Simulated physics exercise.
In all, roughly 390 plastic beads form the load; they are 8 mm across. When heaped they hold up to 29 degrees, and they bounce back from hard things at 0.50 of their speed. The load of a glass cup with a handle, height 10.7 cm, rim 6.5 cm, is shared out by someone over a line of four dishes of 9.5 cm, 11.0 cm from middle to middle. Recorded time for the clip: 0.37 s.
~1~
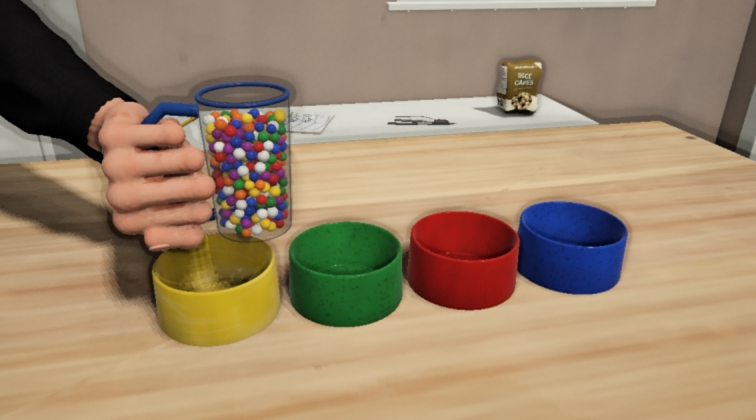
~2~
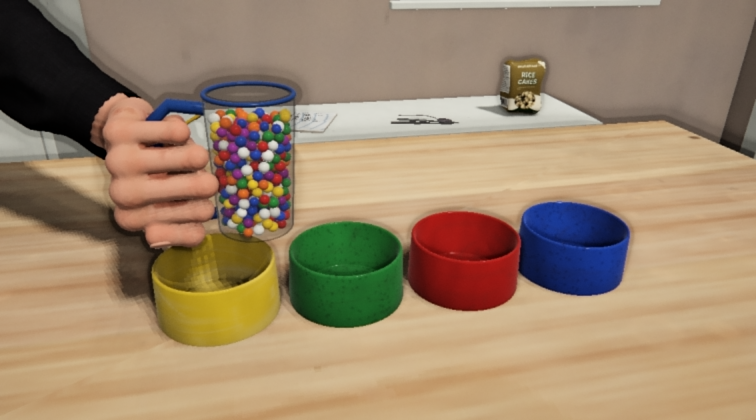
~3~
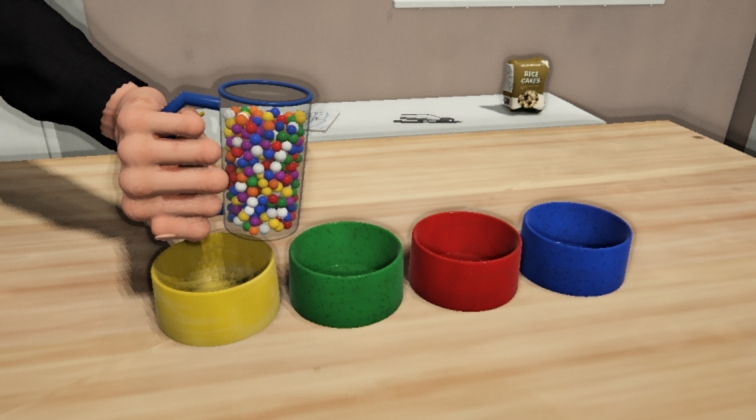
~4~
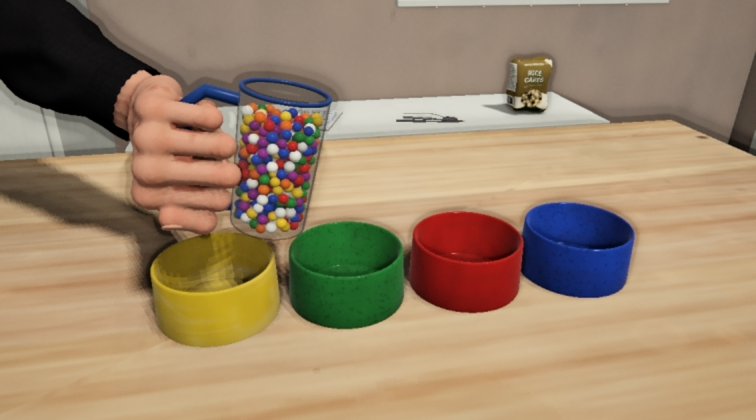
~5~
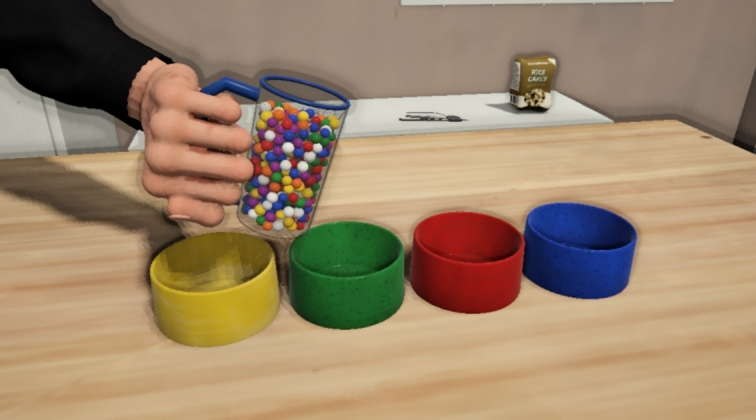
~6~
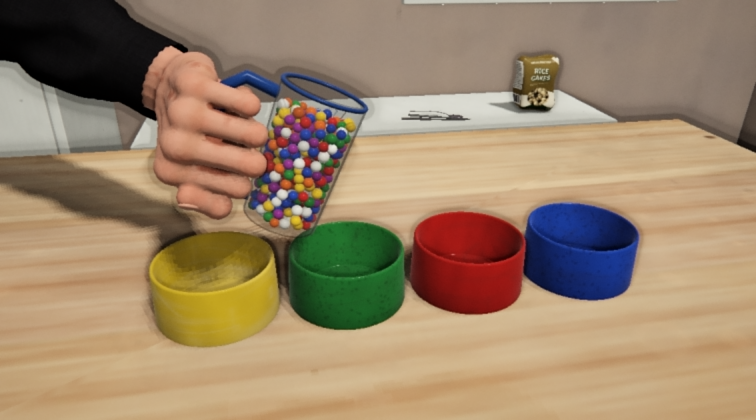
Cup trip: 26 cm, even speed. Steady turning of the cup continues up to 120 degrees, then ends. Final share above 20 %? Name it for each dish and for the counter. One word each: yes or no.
Red: No; blue: Yes; green: No; yellow: No; counter: No.
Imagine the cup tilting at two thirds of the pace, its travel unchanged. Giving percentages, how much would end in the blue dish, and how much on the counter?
In that case I'd put blue at 80 and the counter at 20.
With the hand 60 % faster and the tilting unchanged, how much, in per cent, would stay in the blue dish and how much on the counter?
In that case blue 80, counter 20.
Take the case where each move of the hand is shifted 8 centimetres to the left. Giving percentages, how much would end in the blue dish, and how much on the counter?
In that case the blue dish gets 10 and the counter 20.
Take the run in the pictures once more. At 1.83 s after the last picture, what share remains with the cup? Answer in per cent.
Estimate: Around 0 % of the load.
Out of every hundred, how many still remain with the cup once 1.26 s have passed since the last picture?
I'd estimate some 75 per cent of the load.
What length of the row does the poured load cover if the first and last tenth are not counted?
I'd estimate close to 7 cm.
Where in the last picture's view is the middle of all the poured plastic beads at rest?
After settling, the middle sits near (589, 249).
Then, 0.76 s after the last picture, tilt 75 degrees; cup holds 100 %.
Then, 1.26 s after the last picture, tilt 111 degrees; cup holds 75 %, blue 20 %.
Then, 1.83 s after the last picture, tilt 120 degrees; cup holds 0 %, blue 90 %.
In the end, red 0 %, blue 90 %, green 0 %, yellow 0 %, counter 10 %.
